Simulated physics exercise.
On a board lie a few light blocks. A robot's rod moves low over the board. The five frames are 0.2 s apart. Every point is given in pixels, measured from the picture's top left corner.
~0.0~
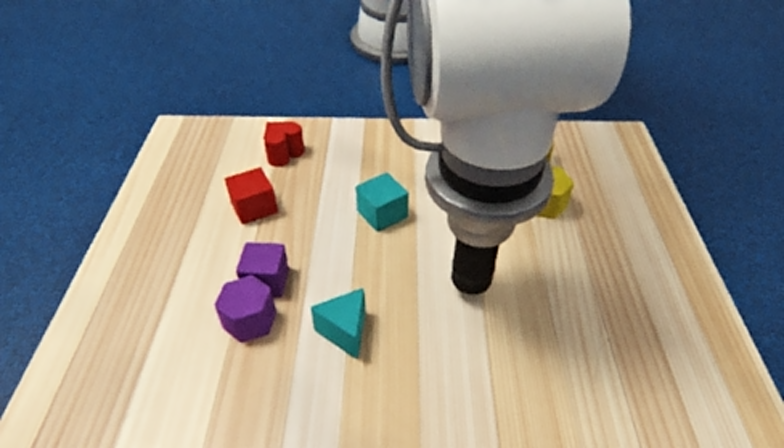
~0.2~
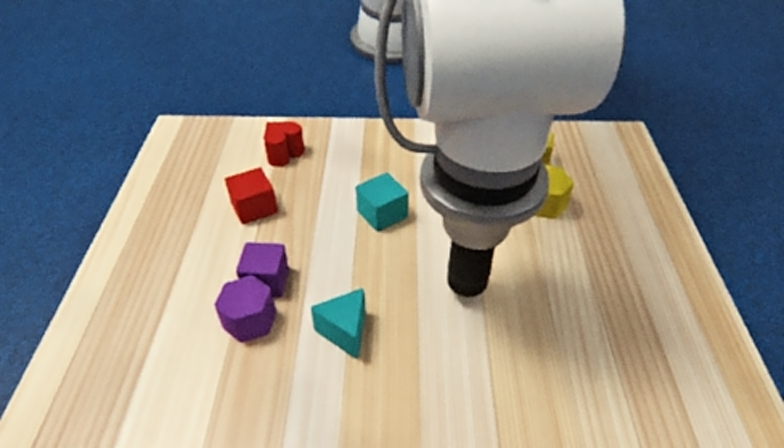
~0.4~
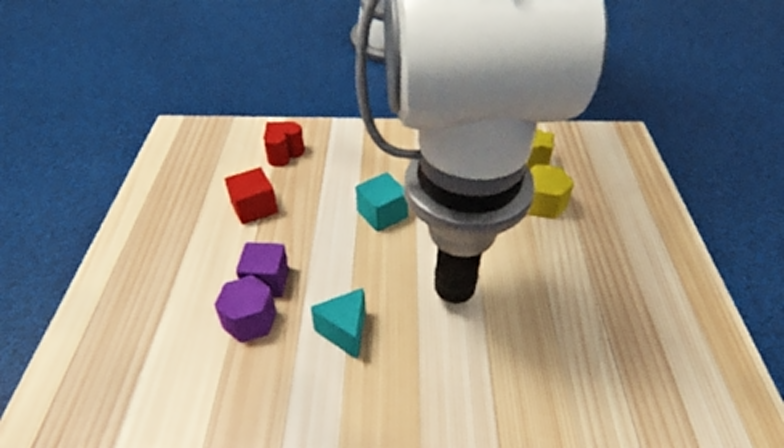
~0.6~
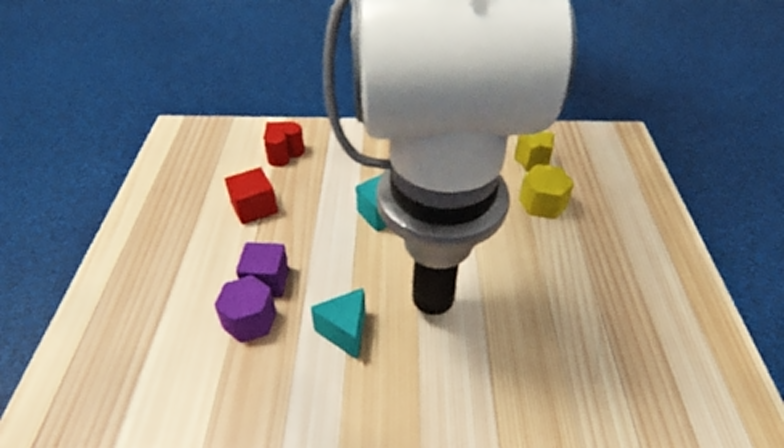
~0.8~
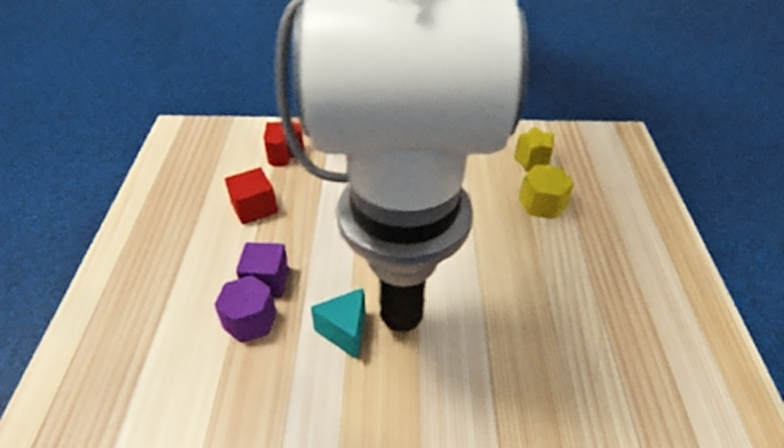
On a striped wooden board over a blue surface, red, purple, turquoise and yellow blocks lie scattered while a white robot arm holds a dark rod low among them. The rod moves slightly left at first, then farther left and nearer the viewer, coming close beside the turquoise triangular block; no blocks move.
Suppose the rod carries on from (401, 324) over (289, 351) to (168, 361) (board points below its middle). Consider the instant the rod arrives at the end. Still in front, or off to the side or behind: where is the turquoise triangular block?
I believe the turquoise triangular block keeps its place ahead of the rod.
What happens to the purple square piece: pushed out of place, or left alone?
Well, the purple square piece holds its place.
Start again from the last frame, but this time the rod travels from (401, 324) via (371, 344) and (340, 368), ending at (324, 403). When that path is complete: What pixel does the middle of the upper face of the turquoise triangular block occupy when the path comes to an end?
Expect it around (317, 313).
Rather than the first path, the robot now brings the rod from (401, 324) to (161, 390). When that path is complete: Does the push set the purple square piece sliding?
My answer is no.
On the path given first. One third of the way, rod (326, 334); turquoise triangular block (282, 322).
Two thirds of the way, rod (245, 347); purple hexagonal block (234, 292); turquoise triangular block (194, 334), turned 15° clockwise.
At the end, rod (163, 352); purple hexagonal block (234, 292), turned 10° clockwise; purple square piece still; turquoise triangular block (112, 340).
